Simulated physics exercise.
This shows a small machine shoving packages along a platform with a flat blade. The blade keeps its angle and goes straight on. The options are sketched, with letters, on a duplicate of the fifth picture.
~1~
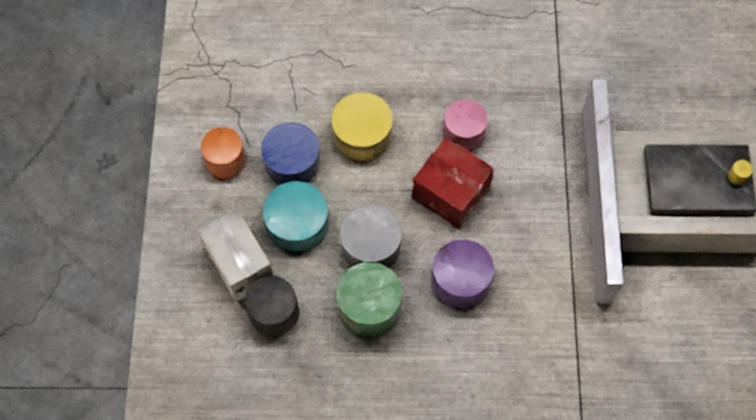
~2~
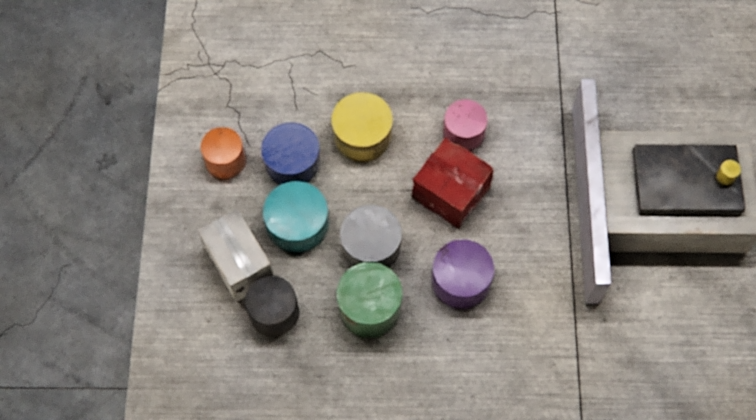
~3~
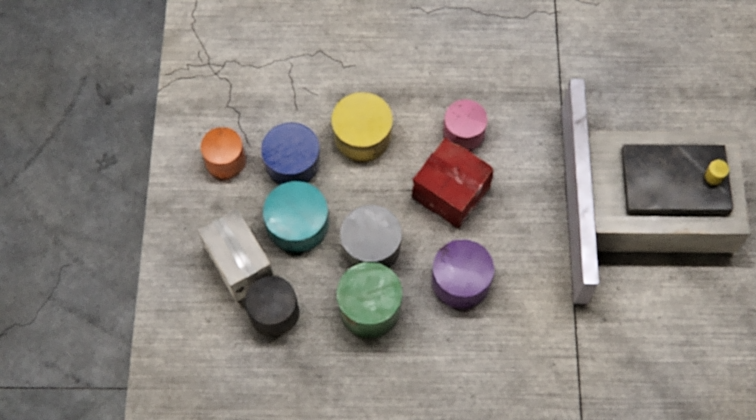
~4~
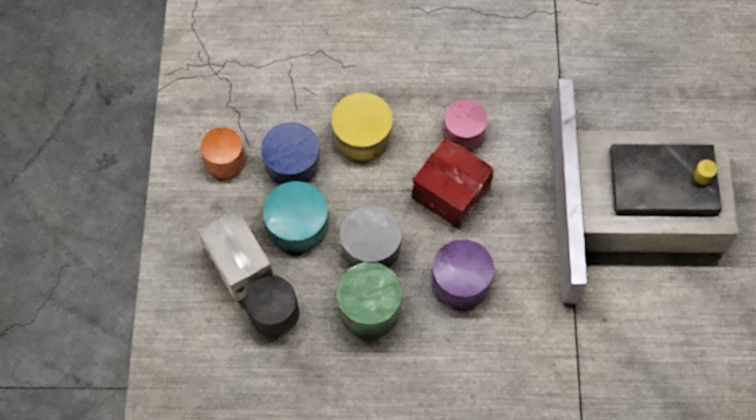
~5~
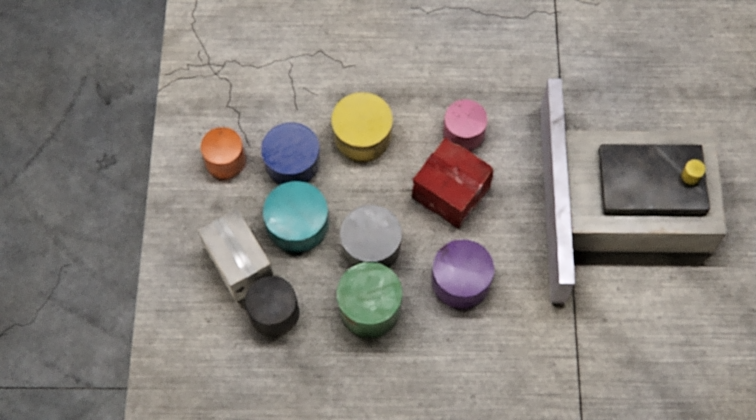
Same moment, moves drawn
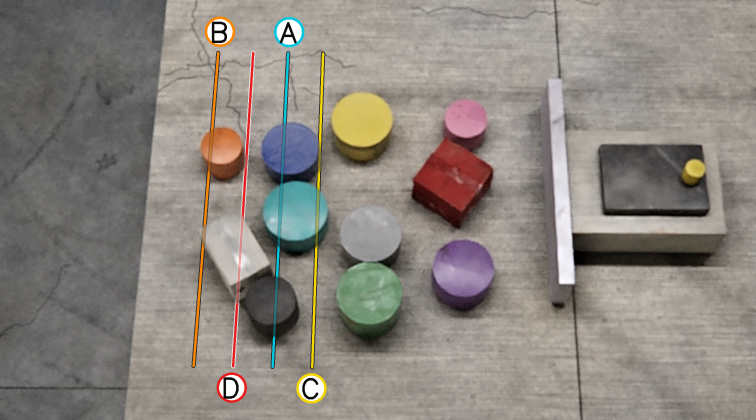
A robot with a flat blade slides slowly left toward a still group of colourful packages.
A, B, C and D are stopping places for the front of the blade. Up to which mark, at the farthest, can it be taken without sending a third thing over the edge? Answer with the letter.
No farther than D.
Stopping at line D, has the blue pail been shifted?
Yes.
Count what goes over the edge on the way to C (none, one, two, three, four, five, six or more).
The count is none.
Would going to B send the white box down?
Yes.
On the marked copy, A at (281, 200); B at (207, 200); C at (318, 201); D at (244, 200).
Following D. Soon after the start, robot (530, 177); green pail (355, 307); pink canister (413, 125).
Later, robot (415, 176); orange canister (199, 153); white box (214, 266).
In the end, robot (328, 175); turquoise canister (150, 198); white box (141, 279); none fallen.
As for the rest, A is within the limit but short; B drops three; C is within the limit but short.
